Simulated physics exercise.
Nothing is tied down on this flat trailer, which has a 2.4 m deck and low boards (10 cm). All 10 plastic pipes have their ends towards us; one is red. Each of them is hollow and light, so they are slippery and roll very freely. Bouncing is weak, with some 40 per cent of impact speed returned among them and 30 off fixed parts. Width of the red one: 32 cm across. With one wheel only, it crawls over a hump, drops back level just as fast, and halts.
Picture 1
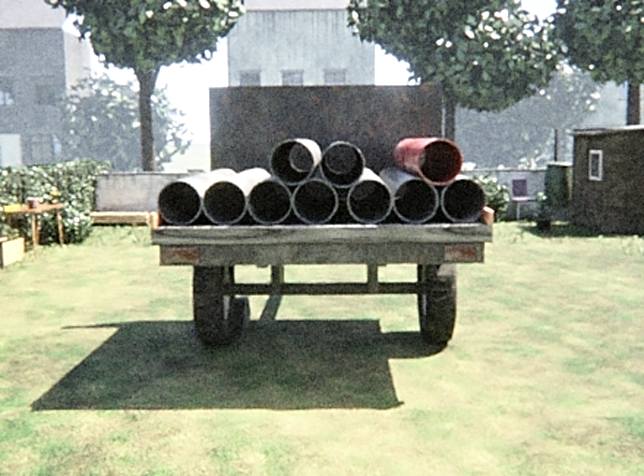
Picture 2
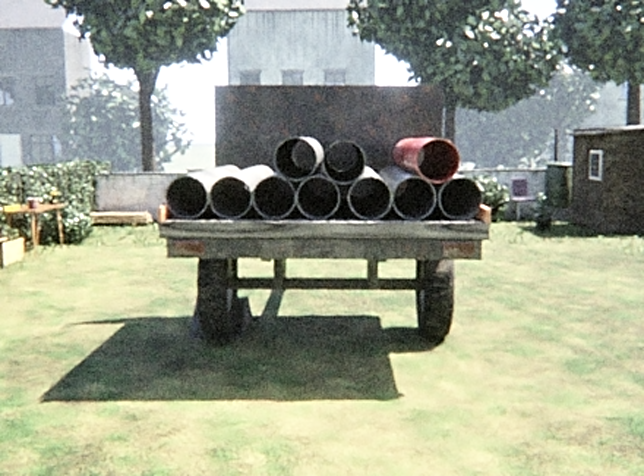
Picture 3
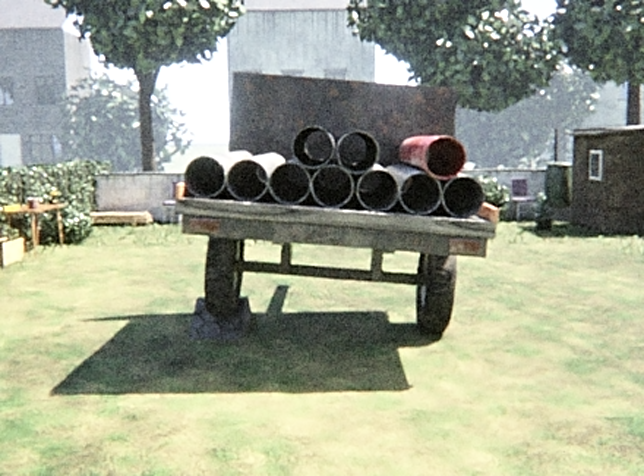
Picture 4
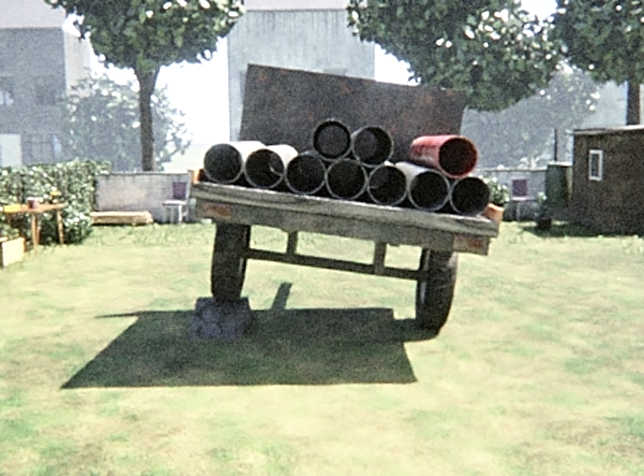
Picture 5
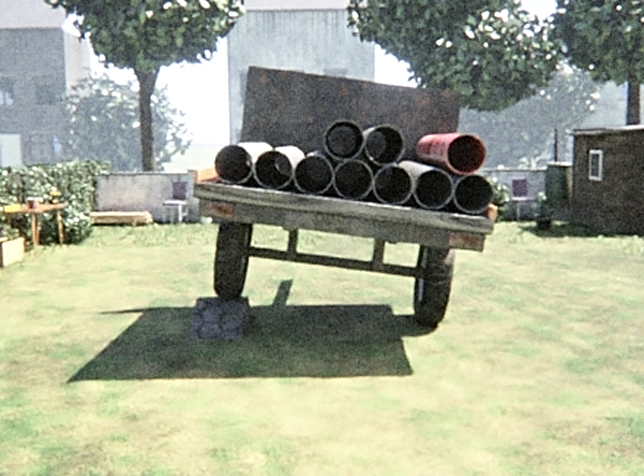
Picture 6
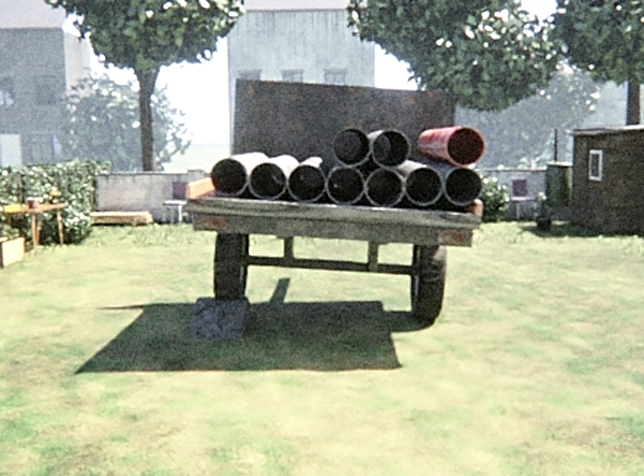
A flatbed trailer with a dark upright board at its front, seen from behind at a fixed view, stands on a sunlit lawn with trees, pale buildings and a brown shed beyond. Grey pipes lie in a row, open ends facing us, with two more and a red one on top. It rolls slowly away, its left wheel rises over a grey hump, the deck slopes down rightward, the pipes shift right, and the slope eases.
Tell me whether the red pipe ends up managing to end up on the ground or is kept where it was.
It manages it.
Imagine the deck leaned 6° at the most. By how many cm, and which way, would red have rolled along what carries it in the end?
I'd expect some 5 centimetres to the left.
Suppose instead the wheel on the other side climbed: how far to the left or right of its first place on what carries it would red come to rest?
About 30 cm to the left.
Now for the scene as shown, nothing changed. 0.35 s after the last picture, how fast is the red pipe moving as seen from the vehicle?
About 0.8 m/s.
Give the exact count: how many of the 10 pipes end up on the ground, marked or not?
1 in total.
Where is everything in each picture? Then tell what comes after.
The first frame shows red at (440, 162); 7 of the 10 make up the bottom layer.
The second frame shows red at (438, 161); the deck is a shade lower on the right.
The third frame shows red at (445, 158); the deck slopes 5° down to the right.
The fourth frame shows red at (457, 157); the deck slopes 8° down to the right.
The fifth frame shows red at (466, 154); the deck slopes 8° down to the right.
The sixth frame shows red at (465, 147); the deck slopes 4° down to the right.
Then, 0.4 s after the last picture, red is up on others, 5 cm from the right edge, rolling right; 0 gone from the deck.
Then, 0.6 s after the last picture, red is dropping off the right side; 1 gone from the deck.
At rest (4.5 s after the last picture), red is on the ground to the right; 1 gone from the deck.
